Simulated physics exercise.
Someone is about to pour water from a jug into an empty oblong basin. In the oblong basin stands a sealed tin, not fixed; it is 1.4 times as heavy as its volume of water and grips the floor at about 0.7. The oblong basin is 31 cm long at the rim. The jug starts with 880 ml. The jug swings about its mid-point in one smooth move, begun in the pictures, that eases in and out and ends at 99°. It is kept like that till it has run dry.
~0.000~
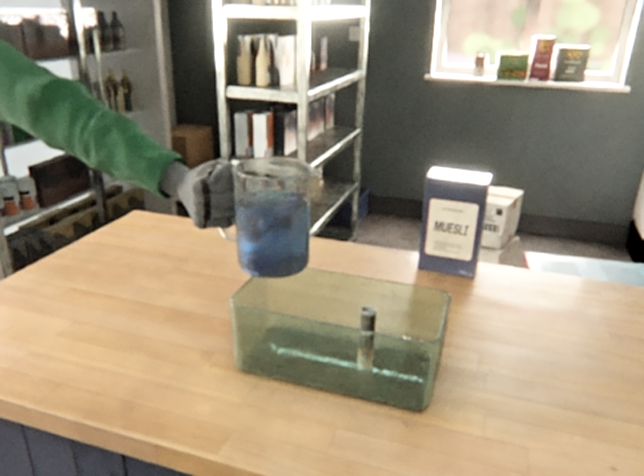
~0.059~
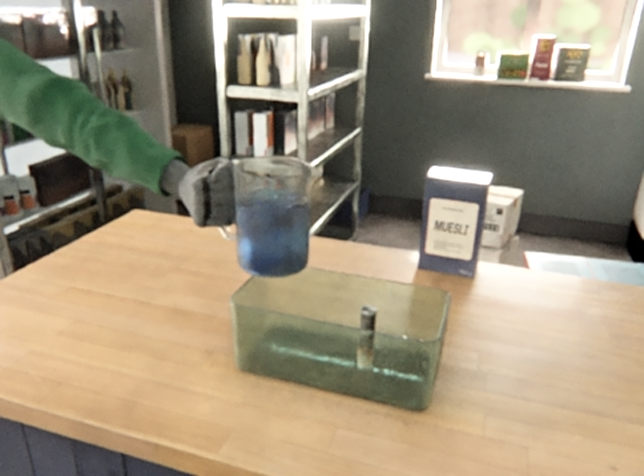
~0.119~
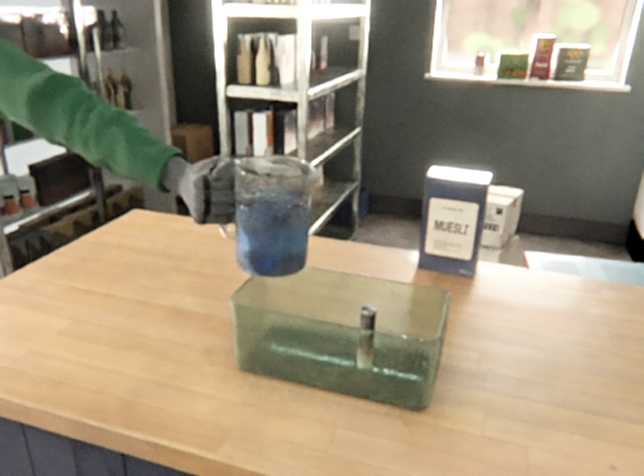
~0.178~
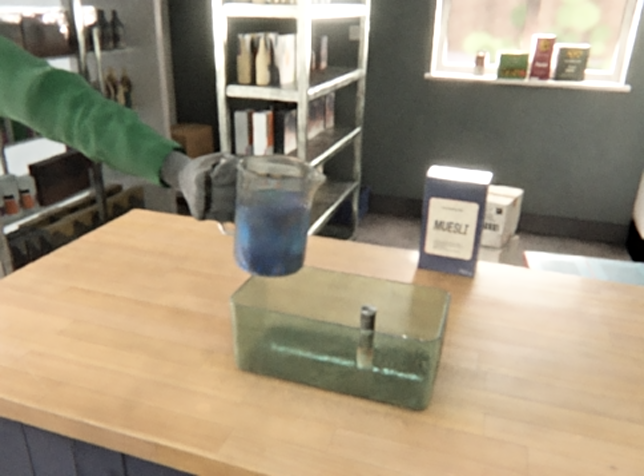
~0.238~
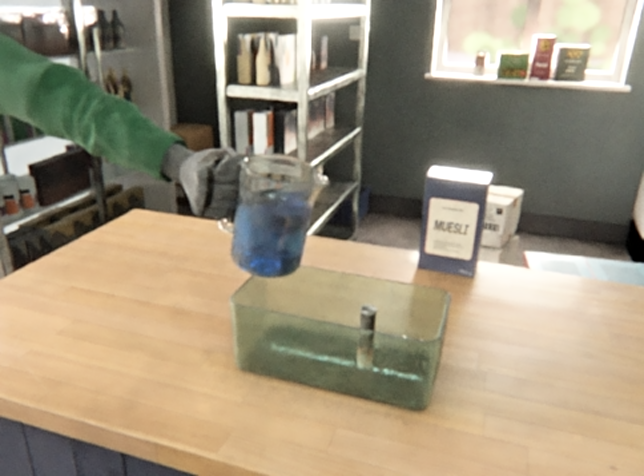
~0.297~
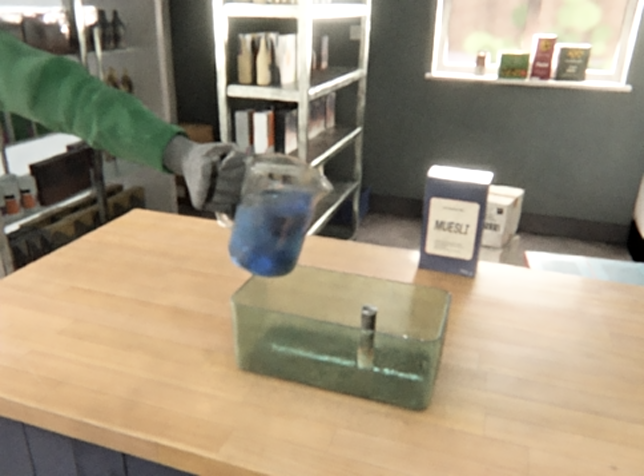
At the start, a gloved hand in a green sleeve holds a clear jug of blue liquid upright above an empty, greenish oblong basin on a wooden table, near a muesli box. The hand then slowly tilts the jug to the right, leaning it a little further by the end.
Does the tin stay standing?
The tin goes over.
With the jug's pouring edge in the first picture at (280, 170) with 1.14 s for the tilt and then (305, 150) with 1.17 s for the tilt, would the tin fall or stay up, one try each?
First it remains upright; then it goes over.
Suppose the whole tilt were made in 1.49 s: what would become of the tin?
Then it topples.
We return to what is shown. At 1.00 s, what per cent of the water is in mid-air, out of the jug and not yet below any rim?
About 16 per cent.
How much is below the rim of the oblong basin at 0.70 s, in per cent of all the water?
Near 0 in a hundred.
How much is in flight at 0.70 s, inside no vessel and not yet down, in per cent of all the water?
About 6 per cent.
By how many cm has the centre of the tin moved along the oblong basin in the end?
Some 5.5 cm.
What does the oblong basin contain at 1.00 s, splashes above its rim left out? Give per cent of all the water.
Near 34 in a hundred.
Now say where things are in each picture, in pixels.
In the first frame, tilt 0°; pouring edge (320, 174); surface from (243, 195) to (308, 203); the oblong basin's rim runs from (248, 282) to (445, 318); the tin's top is at (369, 313).
In the second frame, tilt 1°; pouring edge (321, 174); surface from (243, 194) to (308, 203).
In the third frame, tilt 3°; pouring edge (322, 176); surface from (244, 193) to (308, 203).
In the fourth frame, tilt 6°; pouring edge (325, 179); surface from (244, 194) to (309, 203).
In the fifth frame, tilt 10°; pouring edge (328, 184); surface from (245, 195) to (311, 204).
In the sixth frame, tilt 16°; pouring edge (332, 190); surface from (245, 198) to (313, 204).
Then, 0.70 s in, the tilt is 67° and 94 per cent is still to pour; the tin stands where it began.
Then, 1.00 s in, the tilt is 95° and 50 per cent is still to pour; the tin leans 5°.
Then, 1.30 s in, the tilt is 99° and 13 per cent is still to pour; the tin lies on its side.
Then, 1.64 s in, the tilt is 99° and 2 per cent is still to pour; the tin lies on its side.
Finally, the tin lies on its side.
